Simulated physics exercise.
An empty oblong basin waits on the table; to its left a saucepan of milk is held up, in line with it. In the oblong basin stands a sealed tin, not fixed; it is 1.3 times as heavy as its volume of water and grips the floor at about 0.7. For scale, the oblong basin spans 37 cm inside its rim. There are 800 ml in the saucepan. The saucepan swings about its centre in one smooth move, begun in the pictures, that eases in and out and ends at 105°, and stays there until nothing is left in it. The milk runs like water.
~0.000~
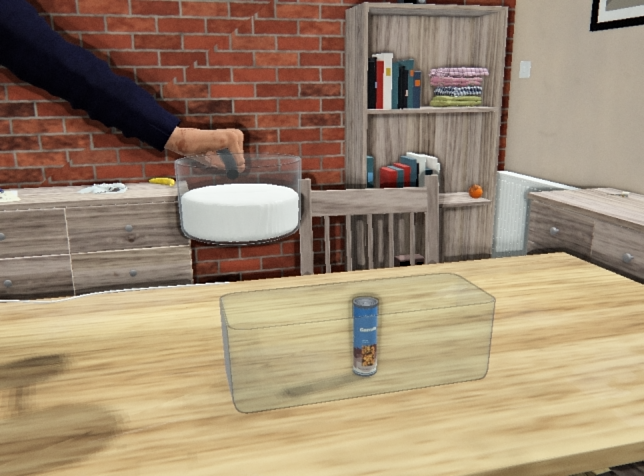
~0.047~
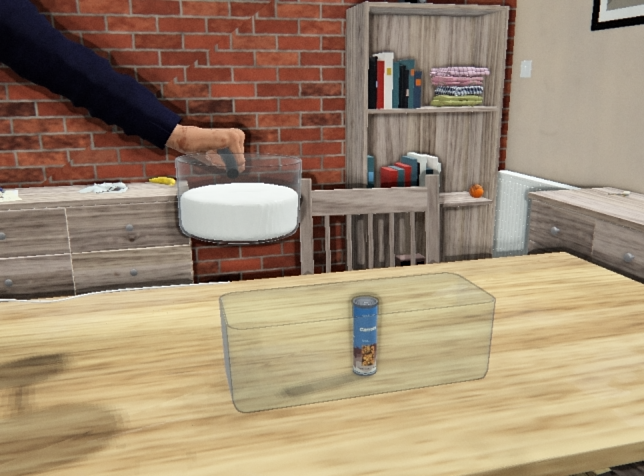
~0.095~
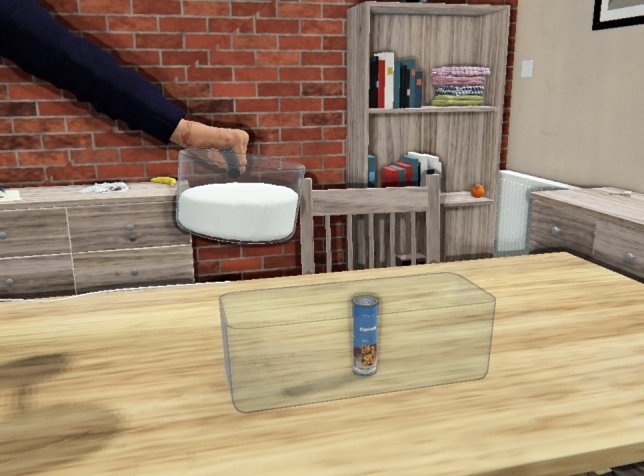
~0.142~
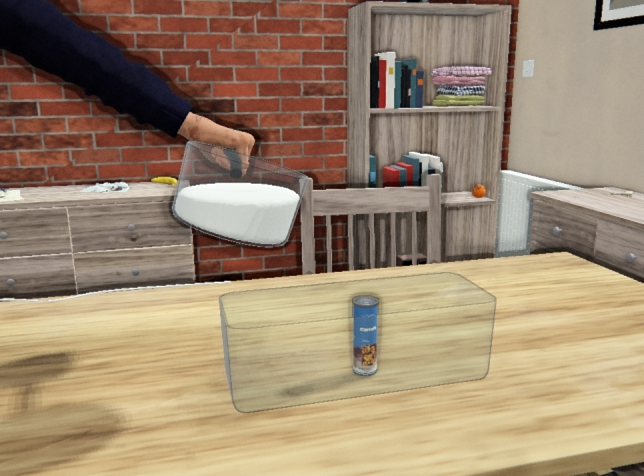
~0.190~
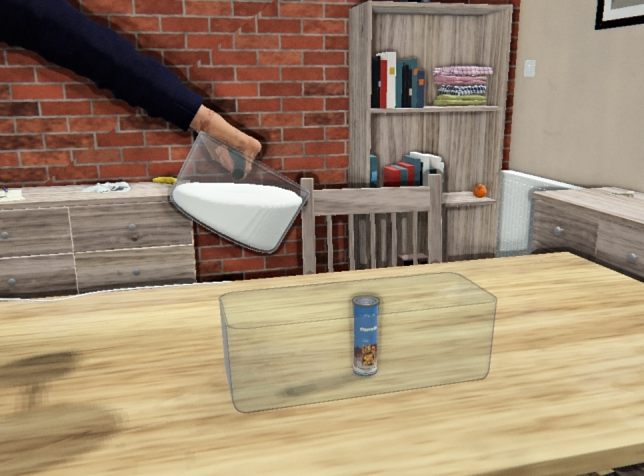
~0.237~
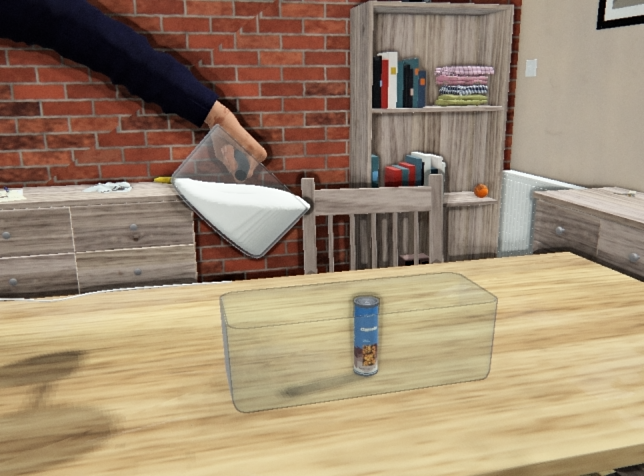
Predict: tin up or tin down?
It keeps standing.
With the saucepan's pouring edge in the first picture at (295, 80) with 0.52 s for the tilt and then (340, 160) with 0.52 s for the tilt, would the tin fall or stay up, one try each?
First it topples; then it stays up.
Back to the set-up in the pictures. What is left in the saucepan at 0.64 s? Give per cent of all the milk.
Near 10 in a hundred.
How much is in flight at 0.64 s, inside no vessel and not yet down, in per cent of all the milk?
Near 9 in a hundred.
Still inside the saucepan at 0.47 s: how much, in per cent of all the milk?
Near 30 in a hundred.
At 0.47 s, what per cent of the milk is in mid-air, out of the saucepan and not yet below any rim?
Near 46 in a hundred.
Then, 0.47 s in, the tilt is 103° and 31 per cent is still to pour; the tin stands where it began.
Then, 0.64 s in, the tilt is 105° and 10 per cent is still to pour; the tin stands where it began.
Then, 0.82 s in, the tilt is 105° and 1 per cent is still to pour; the tin stands where it began.
Then, 1.02 s in, the tilt is 105° and 0 per cent is still to pour; the tin stands where it began.
Finally, the tin stands where it began.
